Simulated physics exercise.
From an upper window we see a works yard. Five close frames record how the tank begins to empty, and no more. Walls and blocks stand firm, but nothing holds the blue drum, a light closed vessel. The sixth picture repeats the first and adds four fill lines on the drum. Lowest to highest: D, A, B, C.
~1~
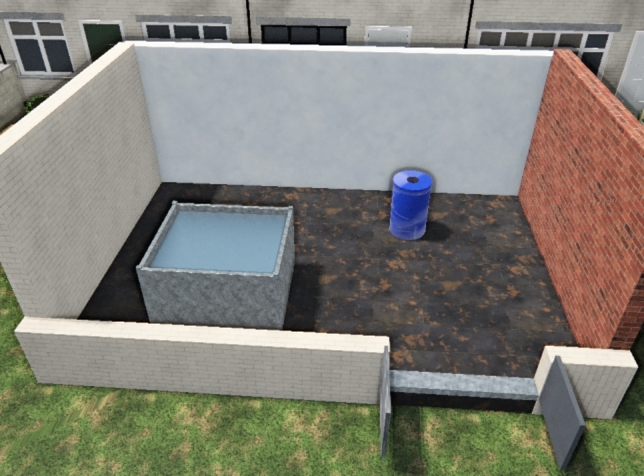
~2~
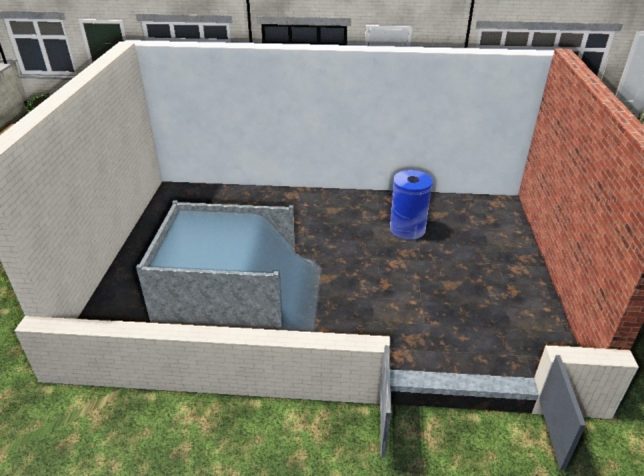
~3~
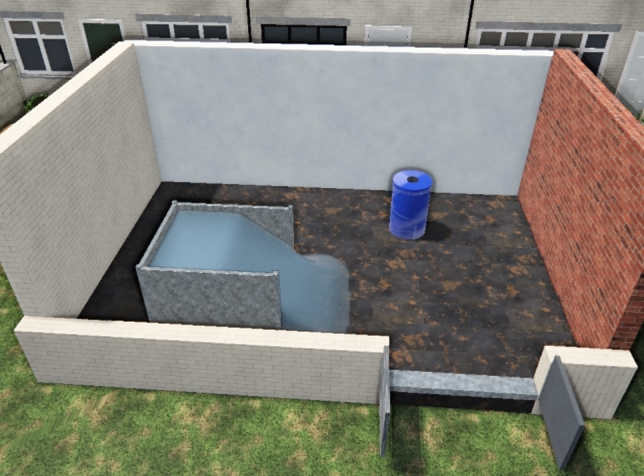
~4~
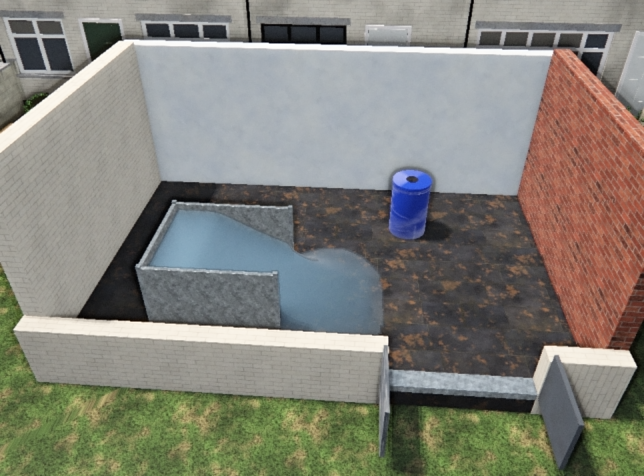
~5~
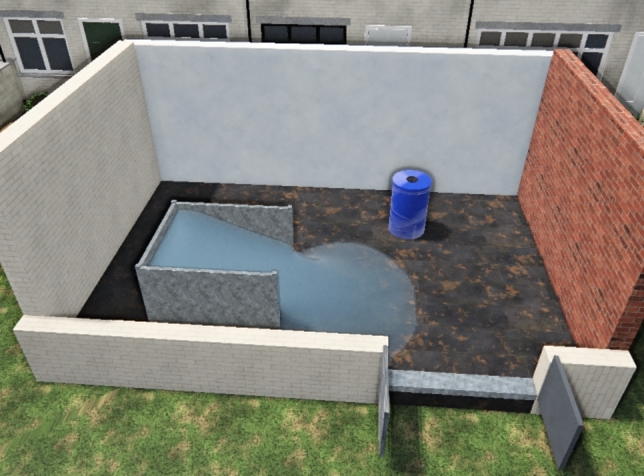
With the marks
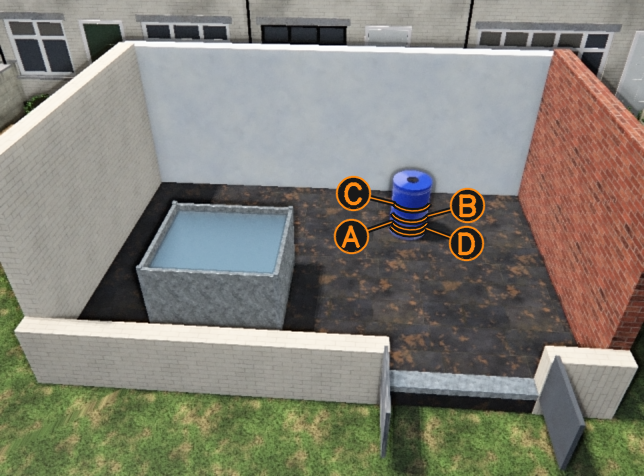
In a walled yard seen from above, one side of a full stone tank gave way and water poured out to the right, spreading across the dark ground while a blue drum stood still nearby.
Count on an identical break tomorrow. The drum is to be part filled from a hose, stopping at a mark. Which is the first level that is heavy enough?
Take A.
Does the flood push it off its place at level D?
Yes.
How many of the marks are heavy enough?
Three.
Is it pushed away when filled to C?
No.
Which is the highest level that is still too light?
Level D.
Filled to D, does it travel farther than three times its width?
No, it does not.
On the marked copy, A at (409, 229); B at (410, 222); C at (412, 210); D at (409, 234); from the bottom up D, A, B, C.
Choosing A, it does not move.
Choosing B, it does not move.
Choosing C, it does not move.
Choosing D, it is pushed about twice its own width away.
